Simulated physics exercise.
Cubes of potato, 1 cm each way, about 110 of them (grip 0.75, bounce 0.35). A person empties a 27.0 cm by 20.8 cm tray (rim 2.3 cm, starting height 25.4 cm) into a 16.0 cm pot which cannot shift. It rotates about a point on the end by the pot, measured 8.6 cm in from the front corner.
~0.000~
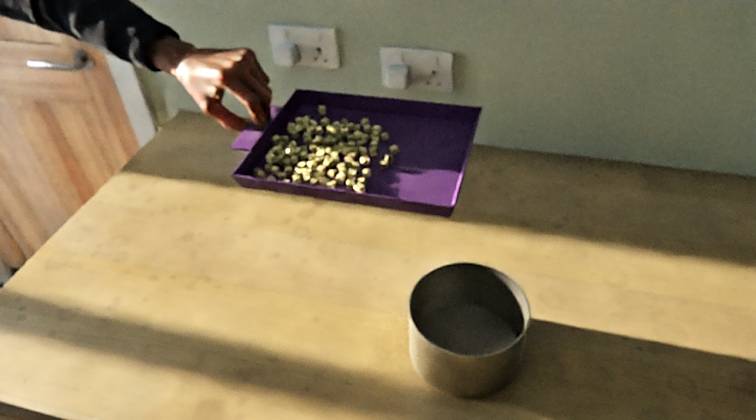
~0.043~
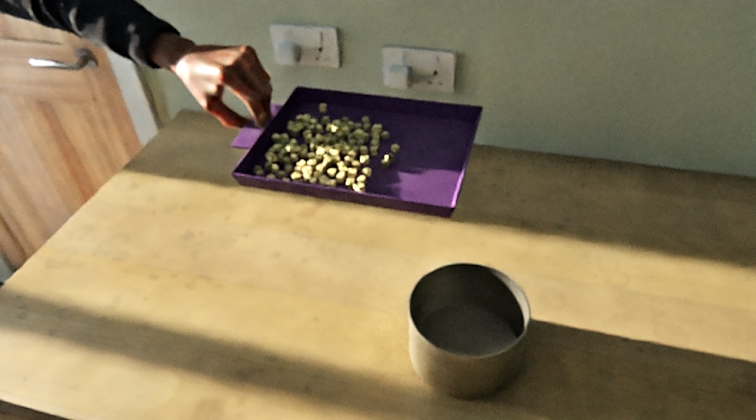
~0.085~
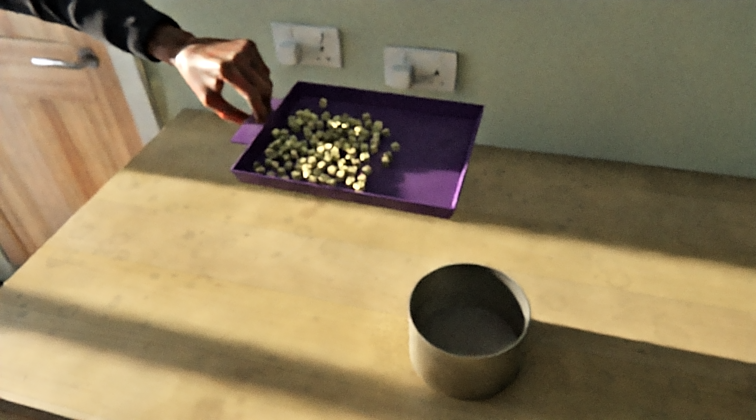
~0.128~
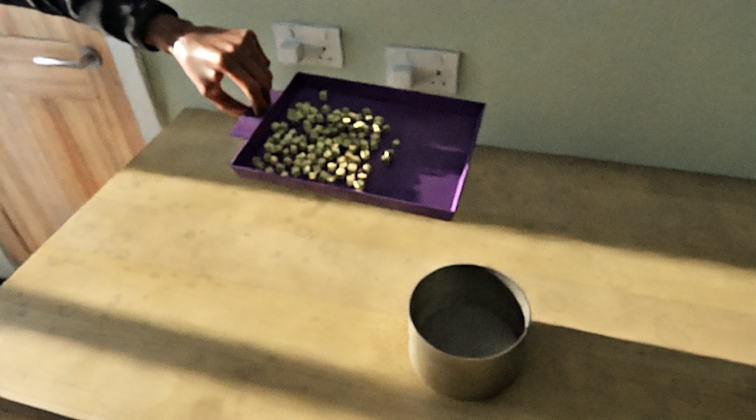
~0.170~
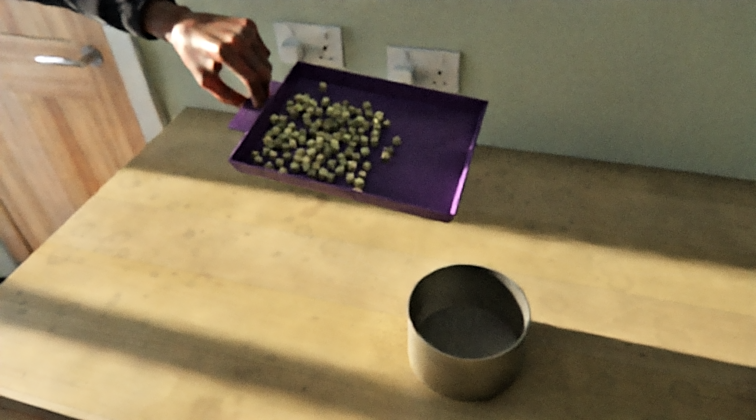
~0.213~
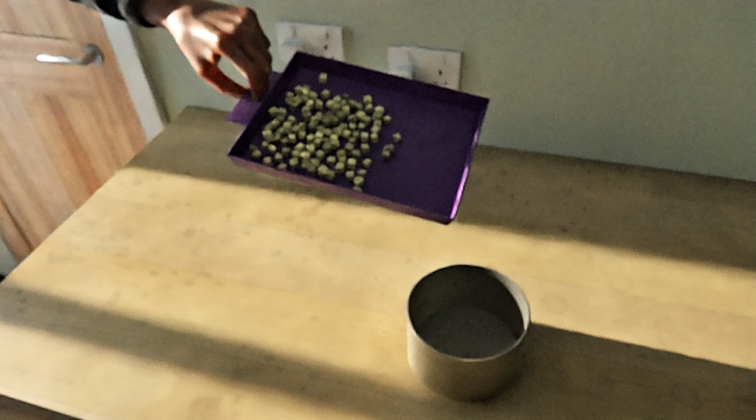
A person's hand, in a dark sleeve, reaches in from the upper left over a pale wooden worktop seen from above at an angle, with a wooden door at left and sockets on the green wall. It holds the handle of a purple tray of small greenish-yellow pieces, with an empty-looking round metal pot at lower right. The hand slowly raises the tray's left side, tilting it slightly rightward, while the pieces stay clustered and the camera stays still.
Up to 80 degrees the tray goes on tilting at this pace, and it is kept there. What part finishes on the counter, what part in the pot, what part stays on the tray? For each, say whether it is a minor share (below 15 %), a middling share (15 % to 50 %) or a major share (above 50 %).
I expect this. Counter - a minor share. Pot - a major share. Left on the tray - a minor share.
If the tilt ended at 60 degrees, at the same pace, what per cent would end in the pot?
That comes out at some 40 per cent.
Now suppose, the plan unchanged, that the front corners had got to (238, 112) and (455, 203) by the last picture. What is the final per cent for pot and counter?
You'd end with pot at 10 and counter at 80.
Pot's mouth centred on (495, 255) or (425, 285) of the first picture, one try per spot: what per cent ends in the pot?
In order, about 0 and about 55 per cent.
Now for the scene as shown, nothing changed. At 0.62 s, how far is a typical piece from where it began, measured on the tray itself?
4 cm.
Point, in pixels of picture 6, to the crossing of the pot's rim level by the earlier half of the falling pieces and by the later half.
It passes about (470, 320) first and (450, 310) afterwards.
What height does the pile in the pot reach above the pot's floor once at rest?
Some 2.0 cm above the floor.
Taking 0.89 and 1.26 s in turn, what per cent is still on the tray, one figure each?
Earlier moment 85, later moment 30.
After 0.62 s, tilt 45 degrees; the tray holds 100 %, the pot 0 %.
After 0.89 s, tilt 67 degrees; the tray holds 85 %, the pot 0 %.
Then, at 1.26 s, tilt 80 degrees; the tray holds 30 %, the pot 60 %.
By 2.4 s all is still; counter 5 %, pot 90 %, tray 5 %.
